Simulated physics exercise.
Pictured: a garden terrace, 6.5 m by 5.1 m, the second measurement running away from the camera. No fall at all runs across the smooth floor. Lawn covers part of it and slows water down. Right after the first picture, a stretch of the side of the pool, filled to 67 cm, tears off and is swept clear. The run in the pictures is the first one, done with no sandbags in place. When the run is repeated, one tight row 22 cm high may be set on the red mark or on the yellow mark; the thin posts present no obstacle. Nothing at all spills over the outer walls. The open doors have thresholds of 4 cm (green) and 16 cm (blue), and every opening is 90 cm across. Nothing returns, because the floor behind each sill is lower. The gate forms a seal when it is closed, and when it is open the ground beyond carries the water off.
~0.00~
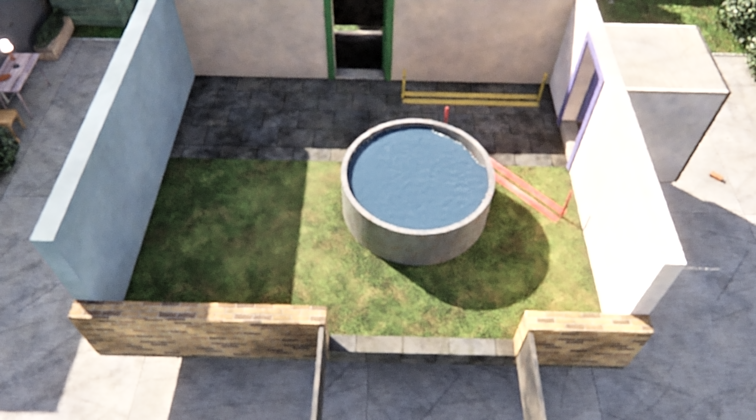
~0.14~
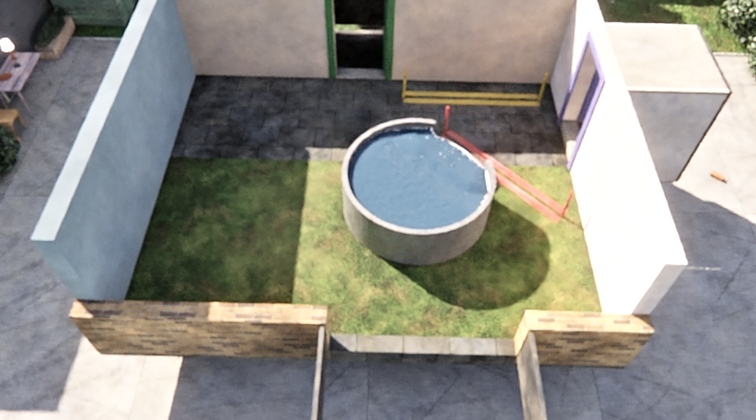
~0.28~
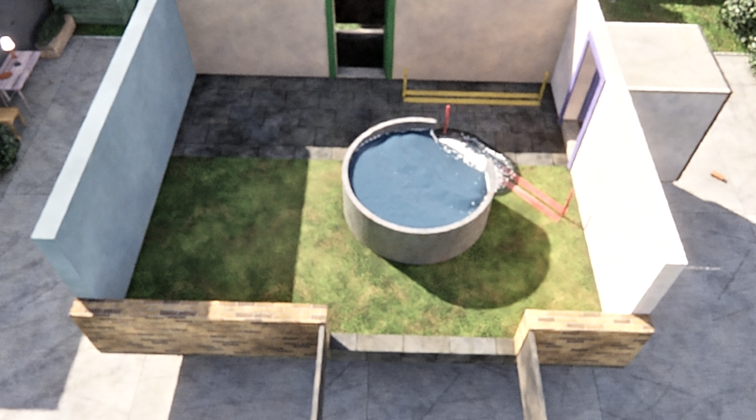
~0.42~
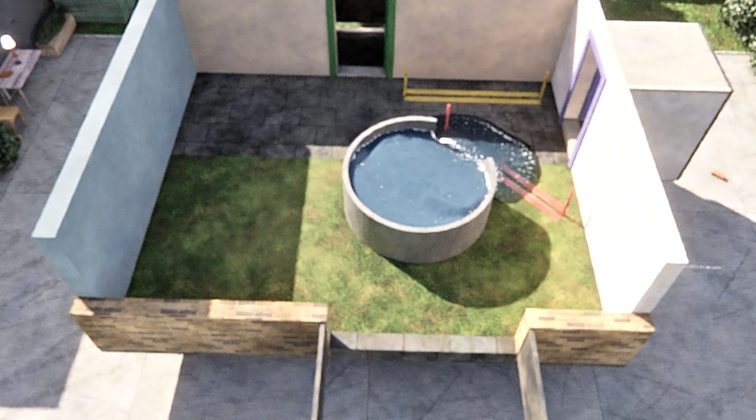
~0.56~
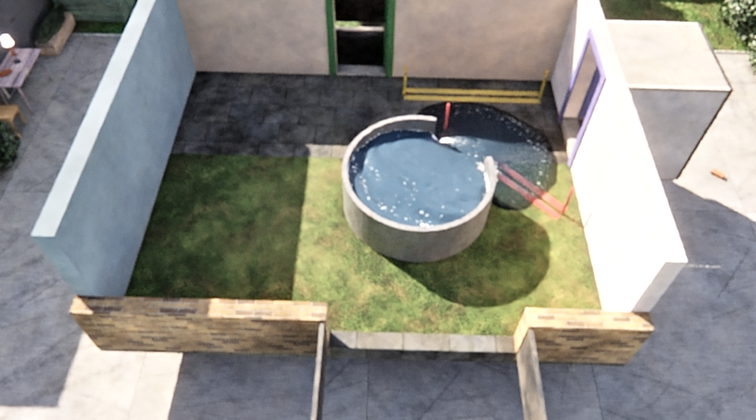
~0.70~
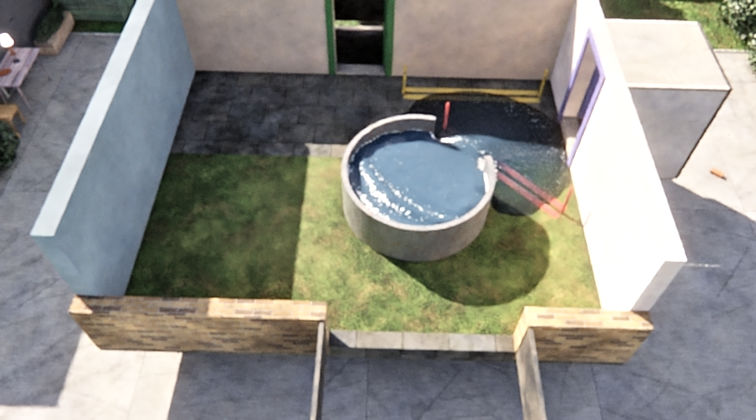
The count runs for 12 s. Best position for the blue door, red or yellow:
Red mark.
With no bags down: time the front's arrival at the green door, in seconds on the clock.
Green door: 1.8 s.
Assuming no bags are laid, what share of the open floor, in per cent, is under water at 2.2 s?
25 %.
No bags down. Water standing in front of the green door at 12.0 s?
3.5 cm.
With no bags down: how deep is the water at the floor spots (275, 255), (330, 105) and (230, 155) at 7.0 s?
In order, roughly 0, 4 and 8 cm.
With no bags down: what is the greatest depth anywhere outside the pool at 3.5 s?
24 cm.
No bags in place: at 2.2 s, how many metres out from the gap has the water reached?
3.0 m.
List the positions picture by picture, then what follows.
In the first picture, still water, 67 cm deep, in the pool at (418, 176).
In the second picture, the front is at a hidden place, 0.6 m from the gap on the pool's far side; 0.3 m2 of floor is under water; 67 cm left at the back of the pool.
In the third picture, the front is at a hidden place, 0.9 m from the gap on the pool's far side; 1.0 m2 of floor is under water; 67 cm left at the back of the pool.
In the fourth picture, water pours out on the pool's far side and has run 1.2 m, to (530, 153); typically 8 cm deep outside, 67 cm at the pool's back.
In the fifth picture, the front is at (547, 144), 1.6 m from the gap on the pool's far side; 3.3 m2 of floor is under water; 66 cm left at the back of the pool.
In the sixth picture, water pours out on the pool's far side and has run 1.9 m, to (548, 121); typically 6 cm deep outside, 59 cm at the pool's back.
After 1.4 s water covers 20 % of the floor and is deepest (56 cm) near (545, 88) in the run without bags; in at the blue door, 14 L with no bags, 0 L with the row on red, 20 L on yellow.
After 2.2 s water covers 25 % of the floor and is deepest (37 cm) near (543, 81) in the run without bags; in at the blue door, 58 L with no bags, 4 L with the row on red, 91 L on yellow.
After 3.5 s water covers 45 % of the floor and is deepest (24 cm) near (491, 137) in the run without bags; in at the blue door, 113 L with no bags, 6 L with the row on red, 146 L on yellow.
After 7.0 s water covers 80 % of the floor and is deepest (12 cm) near (551, 116) in the run without bags; in at the blue door, 133 L with no bags, 6 L with the row on red, 167 L on yellow.
After 12.0 s water covers 100 % of the floor and is deepest (8 cm) near (117, 323) in the run without bags; in at the blue door, 134 L with no bags, 6 L with the row on red, 167 L on yellow.
